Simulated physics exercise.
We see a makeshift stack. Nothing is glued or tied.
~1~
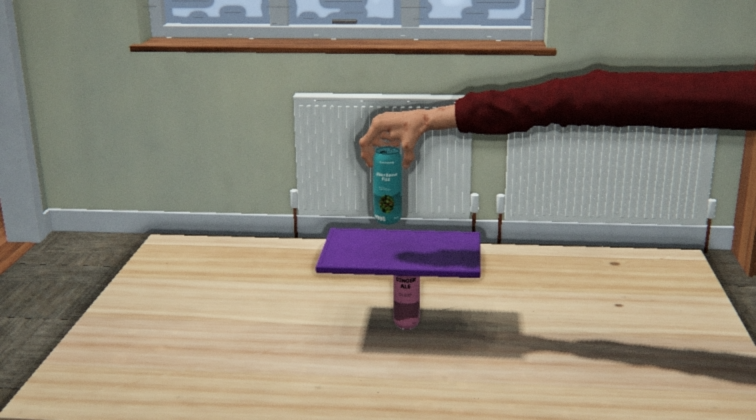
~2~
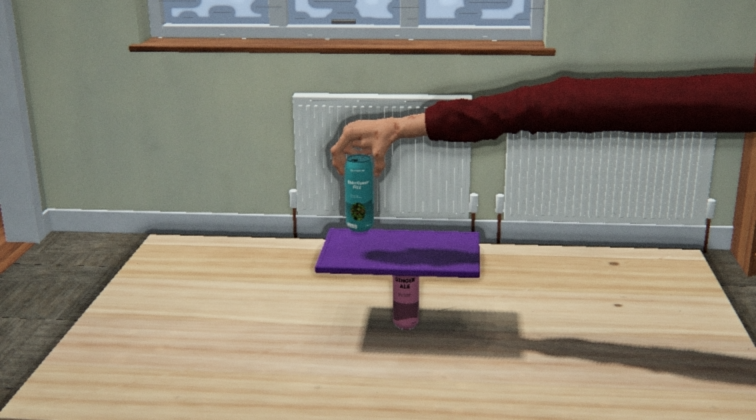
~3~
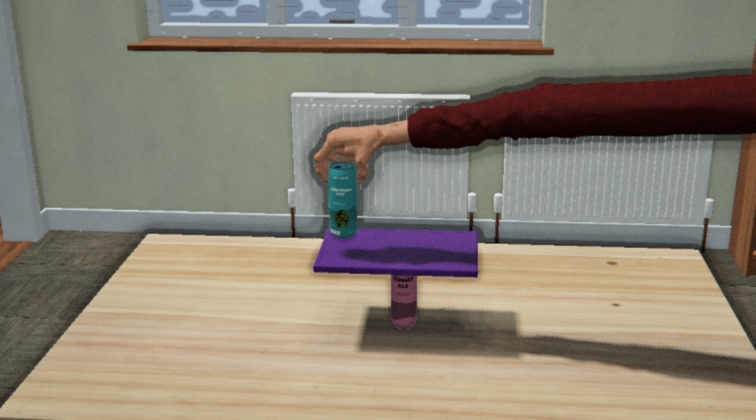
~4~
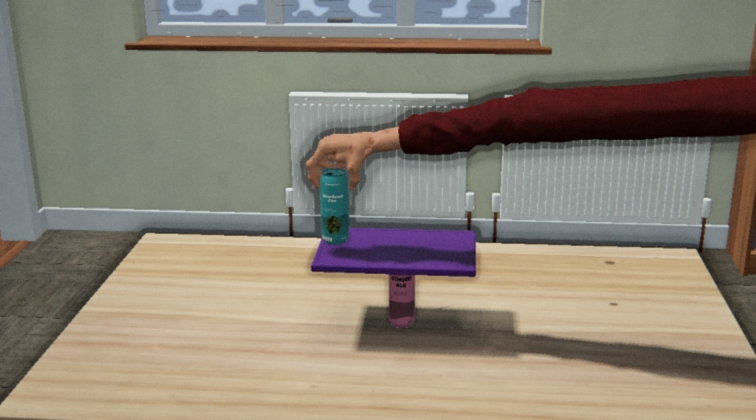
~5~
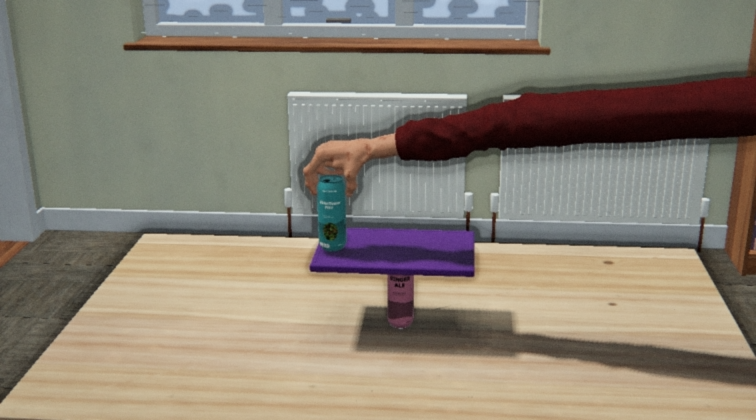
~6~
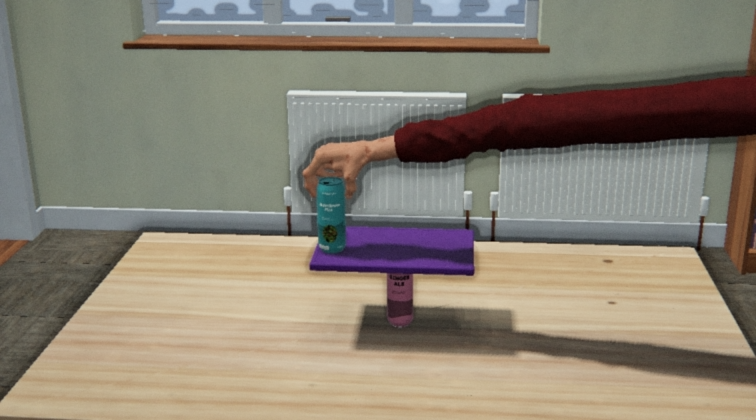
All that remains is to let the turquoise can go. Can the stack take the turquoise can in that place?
In the end the stack gives way.
Then, 0.50 s on from there, turquoise can now fallen; purple lid turned 54° from how it was put.
Then, 0.60 s on from there, purple lid turned 51° from how it was put.
Then, 0.80 s on from there, purple lid now fallen; pink can turned 28° from how it was put.
Then, 1.00 s on from there, pink can now fallen.
In the end, fallen, turquoise can, purple lid and pink can. The stack loses its balance.
